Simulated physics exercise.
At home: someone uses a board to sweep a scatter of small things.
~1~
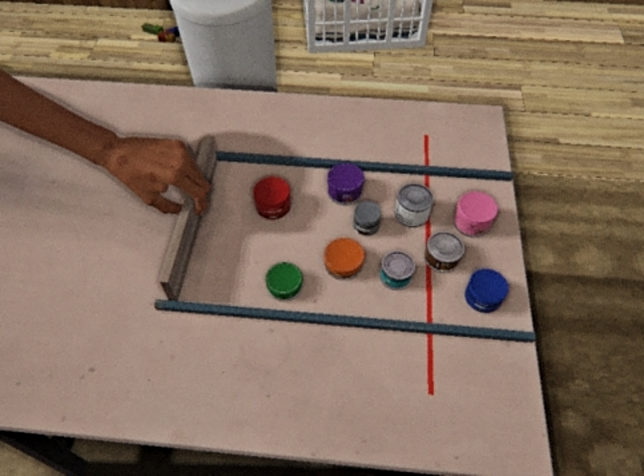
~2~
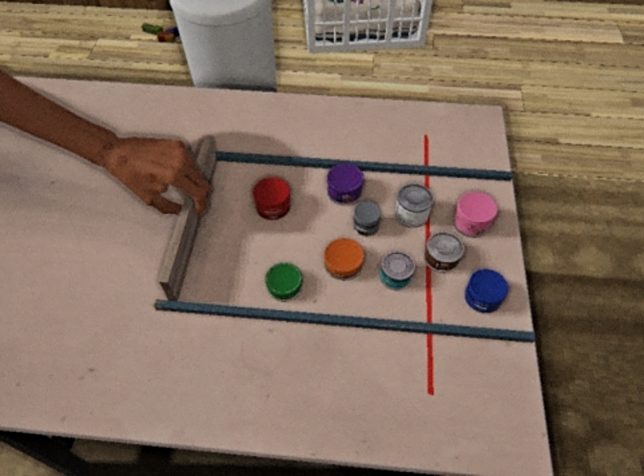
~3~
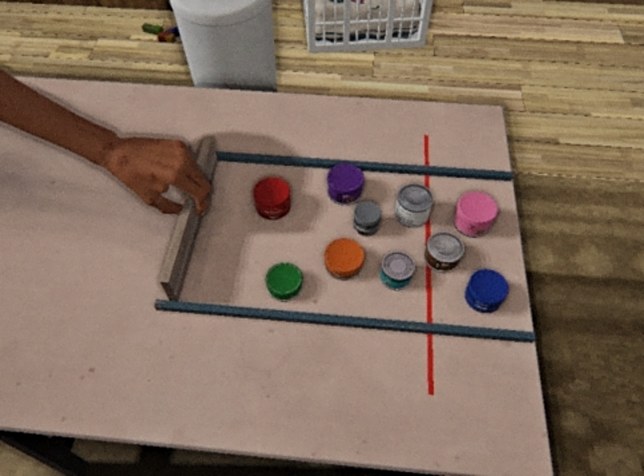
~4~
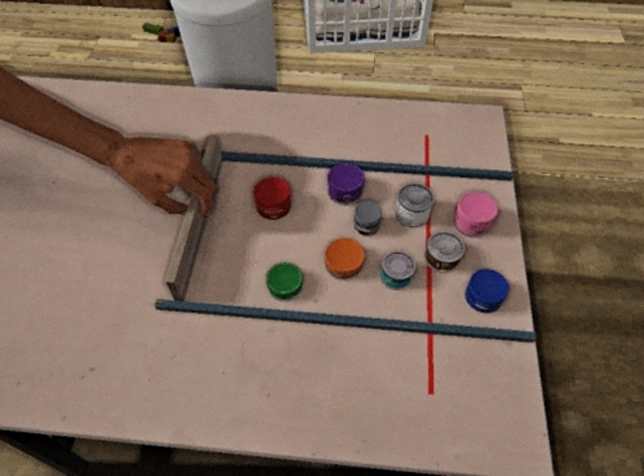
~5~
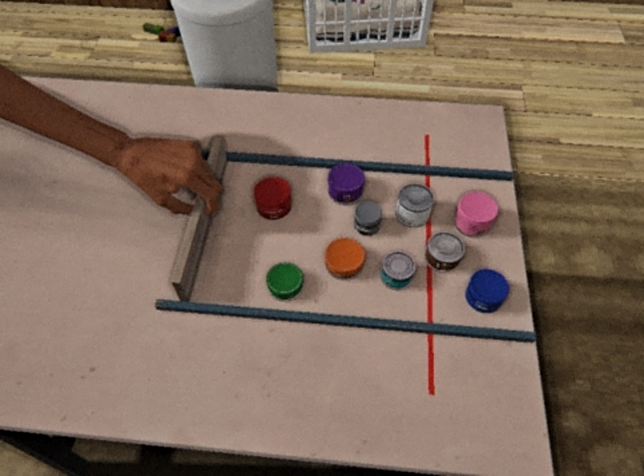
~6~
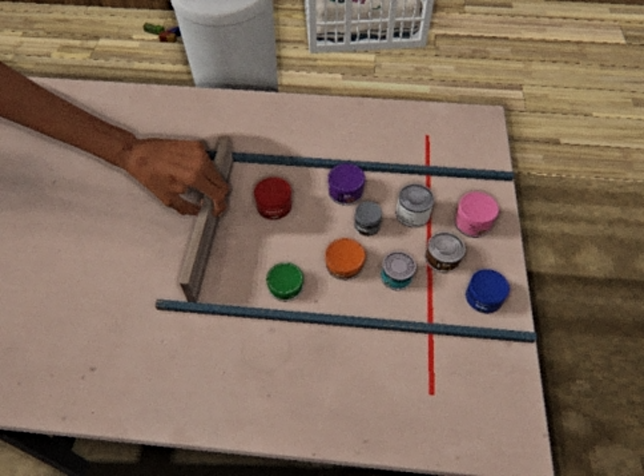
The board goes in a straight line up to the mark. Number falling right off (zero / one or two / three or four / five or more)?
Zero.
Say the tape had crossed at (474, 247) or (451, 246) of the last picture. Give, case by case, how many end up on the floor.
Try by try, 4 and 2.
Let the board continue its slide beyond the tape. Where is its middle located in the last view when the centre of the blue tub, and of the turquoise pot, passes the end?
Approx. (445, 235) / approx. (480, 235) for the other.
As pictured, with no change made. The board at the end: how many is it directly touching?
The number is 4.
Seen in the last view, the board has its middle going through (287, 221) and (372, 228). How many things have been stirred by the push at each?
At the first spot the count is 2, and at the second it is 7.
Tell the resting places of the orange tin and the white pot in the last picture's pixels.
Orange tin: About (450, 266); white pot: About (479, 201).
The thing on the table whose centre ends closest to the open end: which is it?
That would be the pink tin.
Soon after, none off yet; blue tub at rest near (487, 292); pink tin at rest near (476, 215); brown pot at rest near (445, 252).
At rest, the number that fall off is zero.
